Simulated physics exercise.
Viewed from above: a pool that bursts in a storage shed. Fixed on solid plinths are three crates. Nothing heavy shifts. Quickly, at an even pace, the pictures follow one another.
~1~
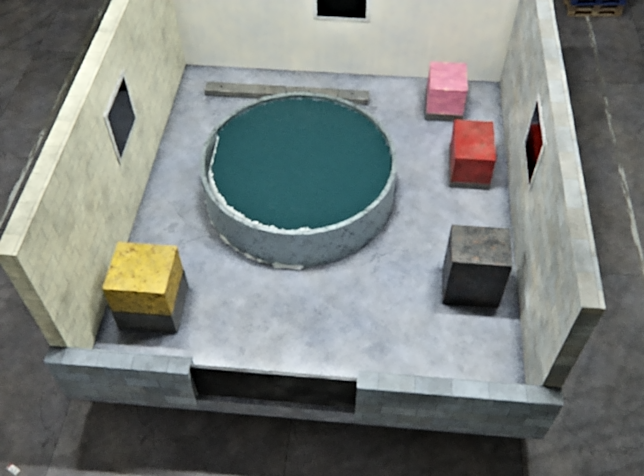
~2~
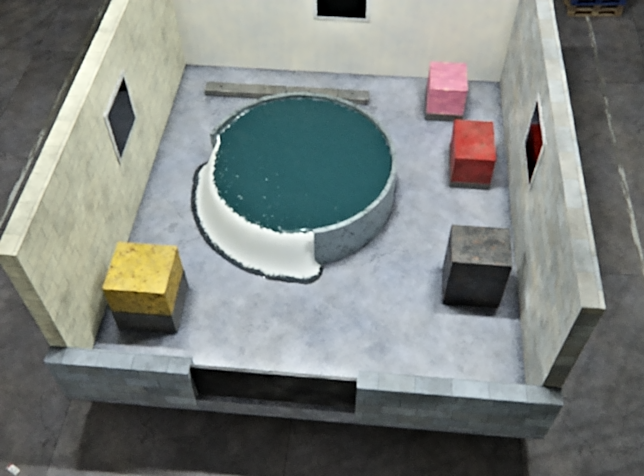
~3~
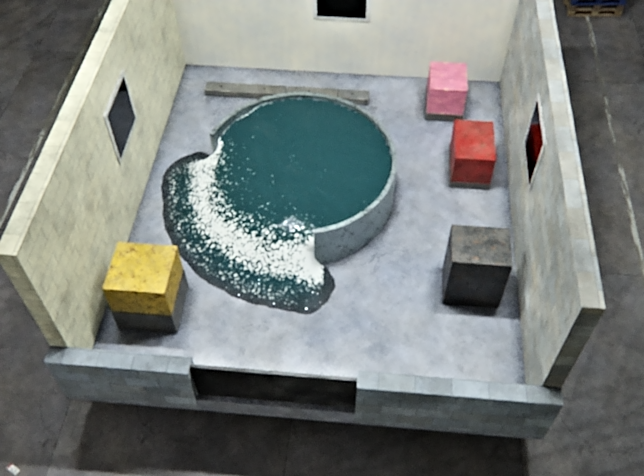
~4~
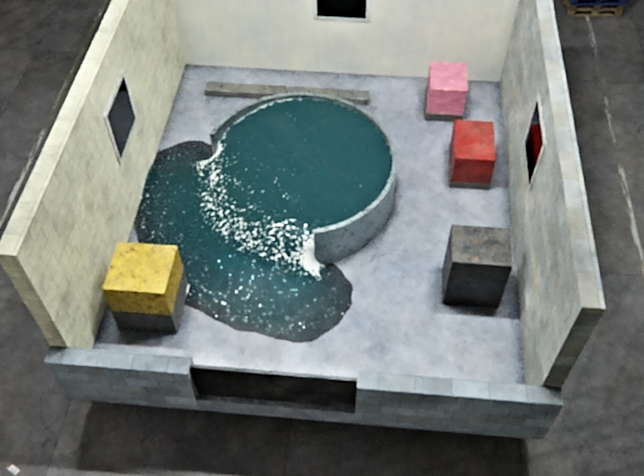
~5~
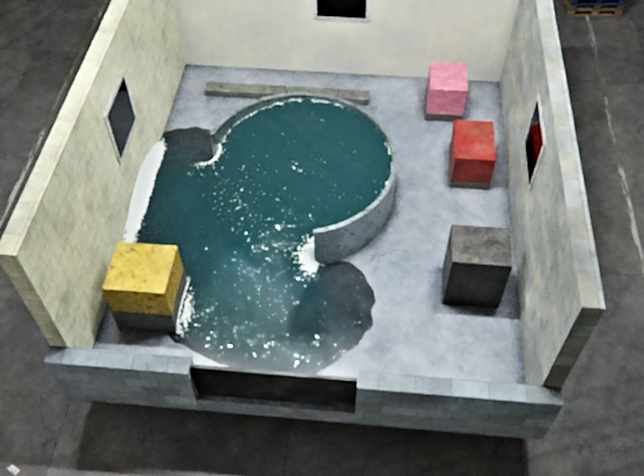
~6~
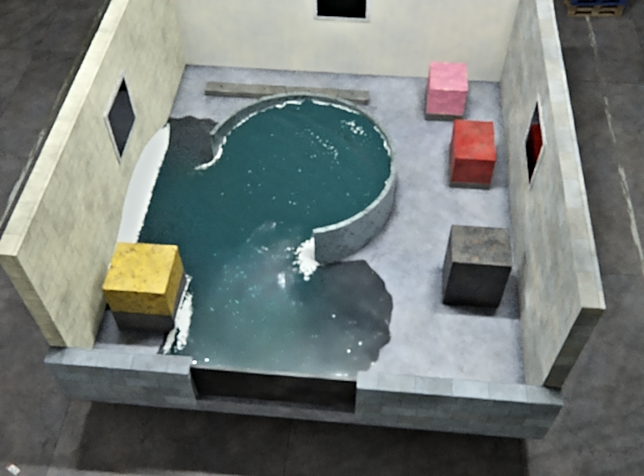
A round pool bursts at its front left side and teal water spreads across the floor.
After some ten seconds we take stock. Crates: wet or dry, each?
In order: The red crate is caught by the water; the yellow crate is caught by the water; the pink crate is caught by the water.
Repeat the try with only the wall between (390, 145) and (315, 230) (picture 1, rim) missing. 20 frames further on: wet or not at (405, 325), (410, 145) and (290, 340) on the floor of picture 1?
Taken in turn, that's reached, reached, and finally reached.
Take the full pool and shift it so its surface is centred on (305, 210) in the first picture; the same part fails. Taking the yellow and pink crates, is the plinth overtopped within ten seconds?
Note - yellow is overtopped; pink is overtopped.
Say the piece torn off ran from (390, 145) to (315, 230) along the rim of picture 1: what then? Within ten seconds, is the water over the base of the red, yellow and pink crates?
Then the red crate gets flooded, the yellow crate is untouched and the pink crate gets flooded.
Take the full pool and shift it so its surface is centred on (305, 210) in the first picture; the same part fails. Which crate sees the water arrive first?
I'd go with the one in yellow.
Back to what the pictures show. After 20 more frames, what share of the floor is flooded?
75 %.
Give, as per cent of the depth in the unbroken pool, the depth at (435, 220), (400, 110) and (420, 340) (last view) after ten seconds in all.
In order: Roughly 18, 16 and 12 in a hundred.
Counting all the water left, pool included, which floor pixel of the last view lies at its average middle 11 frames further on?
I'd place it roughly at (234, 244).
A moment on, water covers 40 % of the floor; the red crate not reached, the yellow crate water round its plinth, the pink crate not reached.
Next, water covers 50 % of the floor; the red crate not reached, the yellow crate water round its plinth, the pink crate not reached.
Then, water covers 75 % of the floor; the red crate not reached, the yellow crate water round its plinth, the pink crate not reached.
Later, water covers 95 % of the floor; the red crate water round its plinth, the yellow crate water round its plinth, the pink crate water round its plinth.
In the end, water covers 100 % of the floor; the red crate was topped, the yellow crate was topped, the pink crate was topped.
